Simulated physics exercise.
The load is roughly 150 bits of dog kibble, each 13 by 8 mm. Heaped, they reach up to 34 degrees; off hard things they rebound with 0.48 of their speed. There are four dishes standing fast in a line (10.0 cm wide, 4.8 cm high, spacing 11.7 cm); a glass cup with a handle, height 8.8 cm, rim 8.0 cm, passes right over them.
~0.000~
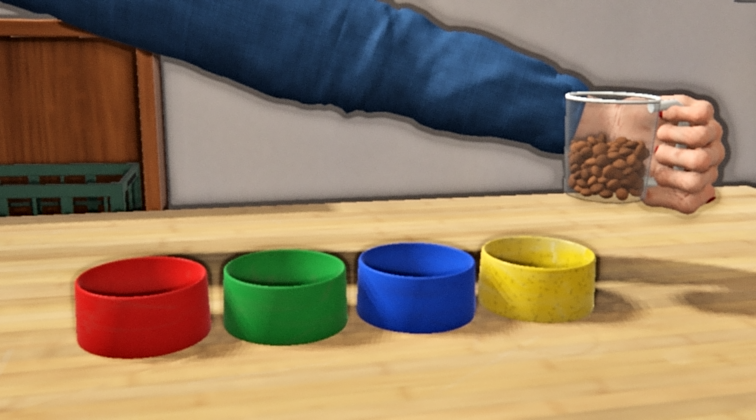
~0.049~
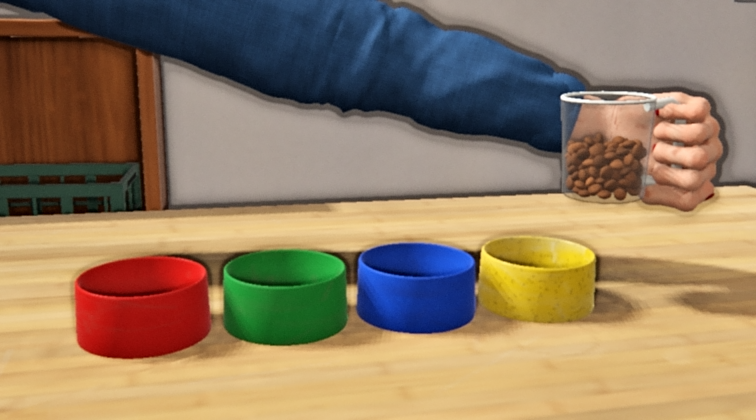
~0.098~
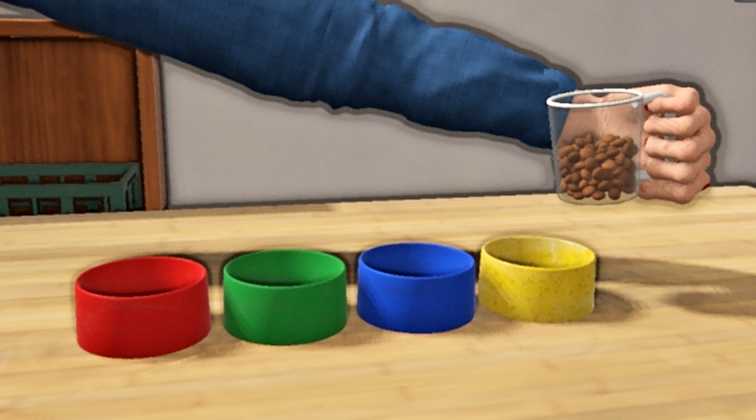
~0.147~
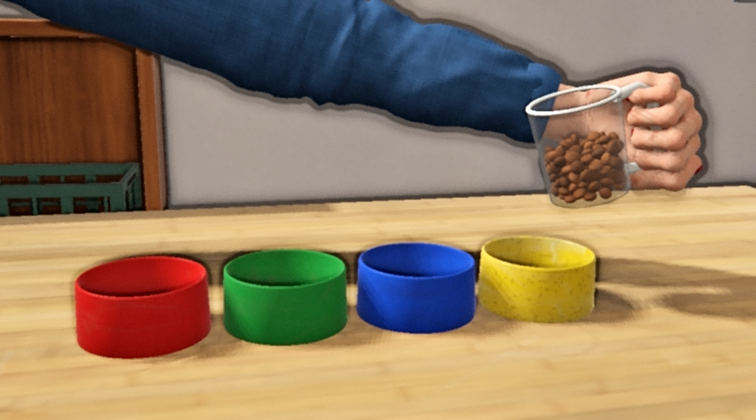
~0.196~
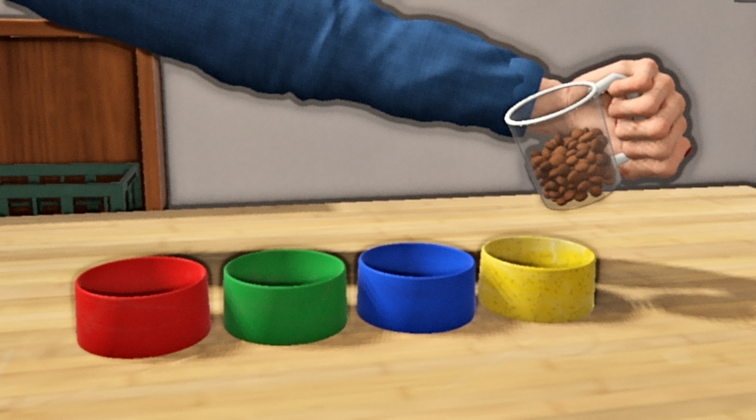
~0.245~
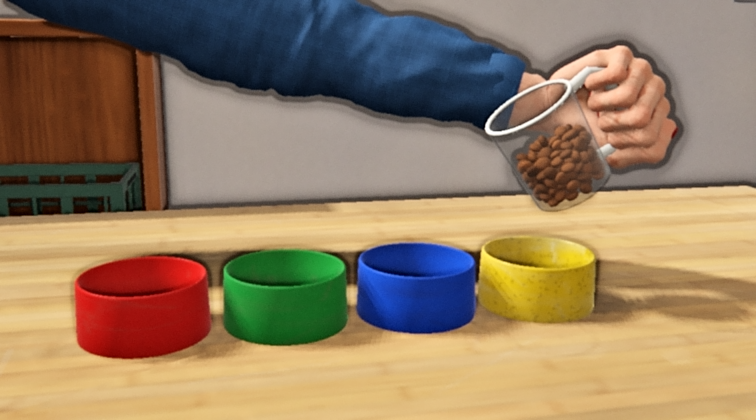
A hand holding a clear cup of brown kibble moved a short way left above a row of red, green, blue and yellow dishes, steadily tilting the cup to the left as it went.
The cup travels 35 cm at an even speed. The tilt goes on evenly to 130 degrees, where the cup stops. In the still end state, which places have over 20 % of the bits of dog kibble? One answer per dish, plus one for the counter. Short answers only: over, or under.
At the end, red dish: Its share will not go past a fifth; blue dish: Its share will not go past a fifth; green dish: Its share will go past a fifth; yellow dish: Its share will not go past a fifth; counter: Its share will not go past a fifth.
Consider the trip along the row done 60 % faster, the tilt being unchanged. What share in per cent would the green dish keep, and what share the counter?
Then the green dish gets 0 and the counter 0.
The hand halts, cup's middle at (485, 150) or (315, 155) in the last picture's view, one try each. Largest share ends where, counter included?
First try: Blue; second try: Green.
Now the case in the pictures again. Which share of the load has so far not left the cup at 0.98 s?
Roughly 5 per cent, give or take.
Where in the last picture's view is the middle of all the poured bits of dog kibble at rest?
After settling, the middle sits near (265, 304).
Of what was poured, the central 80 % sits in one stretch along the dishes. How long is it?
It spans about 7 centimetres along the dishes.
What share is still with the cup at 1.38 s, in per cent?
Somewhere near 0 per cent.
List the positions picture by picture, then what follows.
The first picture shows cup at (609, 147), tilt 0 degrees, lip at (573, 98), moved 0.0 cm; middle of the pieces at (608, 173); yellow dish at (538, 252); blue dish at (417, 260); green dish at (285, 268); red dish at (142, 277).
The second picture shows cup at (605, 147), tilt 2 degrees, lip at (568, 100), moved 0.3 cm; middle of the pieces at (606, 173).
The third picture shows cup at (596, 147), tilt 7 degrees, lip at (554, 105), moved 1.2 cm; middle of the pieces at (599, 172).
The fourth picture shows cup at (582, 147), tilt 16 degrees, lip at (532, 113), moved 2.7 cm; middle of the pieces at (588, 172).
The fifth picture shows cup at (566, 148), tilt 25 degrees, lip at (511, 123), moved 4.2 cm; middle of the pieces at (576, 170).
The sixth picture shows cup at (551, 148), tilt 34 degrees, lip at (491, 133), moved 5.8 cm; middle of the pieces at (564, 168); yellow dish at (538, 252); blue dish at (417, 260); green dish at (285, 268); red dish at (142, 277). The cup turns about 185 degrees a second and travels 31 cm a second.
After 0.69 s, tilt 116 degrees; cup holds 90 %.
After 0.98 s, tilt 130 degrees; cup holds 5 %, green 95 %.
Then, at 1.38 s, tilt 130 degrees; cup holds 0 %, green 85 %.
At rest (1.9 s), red 0 %, blue 0 %, green 85 %, yellow 0 %, counter 10 %.
